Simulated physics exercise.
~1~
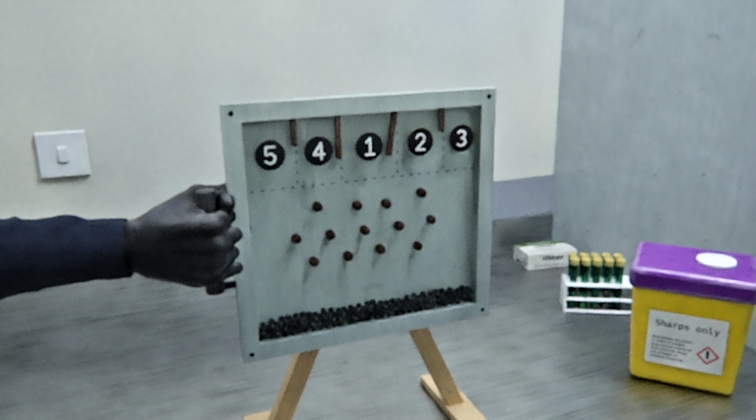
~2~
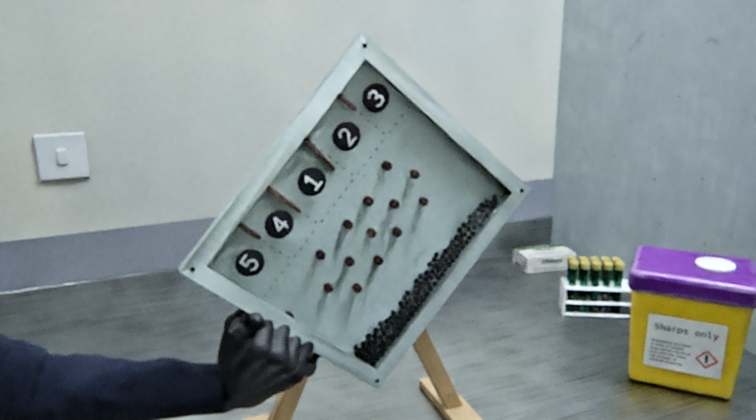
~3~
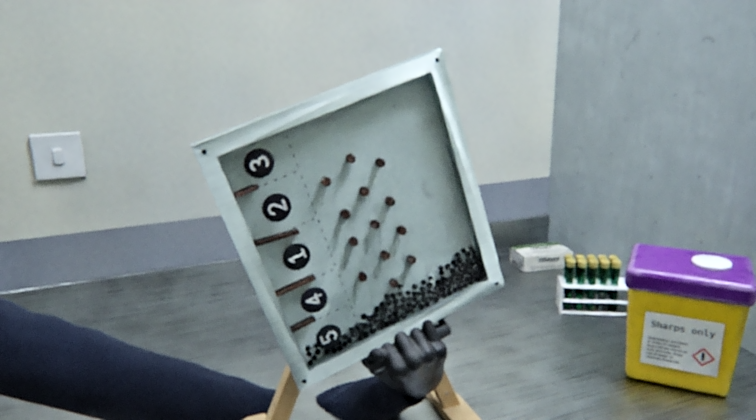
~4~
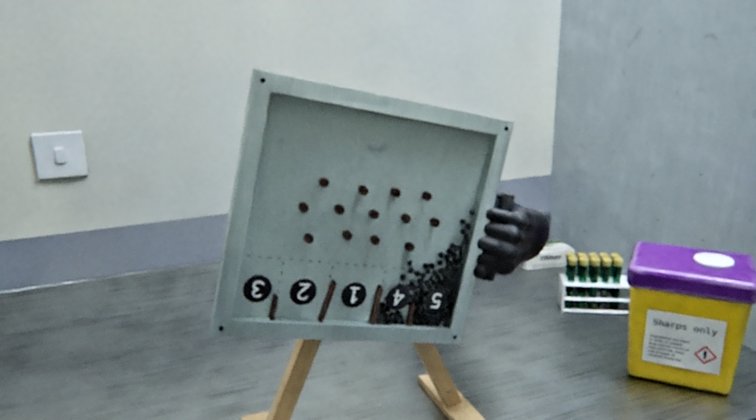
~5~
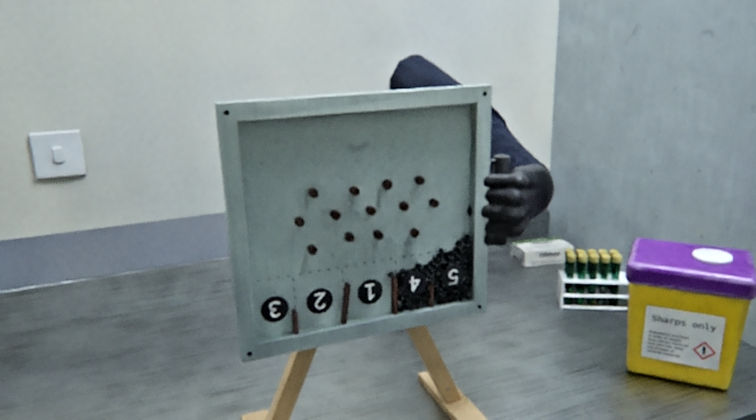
A shallow pale grey-green case of small black beads, marked with numbered black discs and reddish-brown dividers, stands on a wooden stand on a grey tabletop, seen from the front by a slightly swaying camera. A yellow tub with a purple lid and a rack of green tubes sit at right, near a wall switch at left. A dark-gloved hand turns the case anticlockwise, and the beads bank along its lower side. As it turns further, they slide toward the lower right corner. It ends upside down, with beads heaped in the two rightmost pockets and the other three empty.
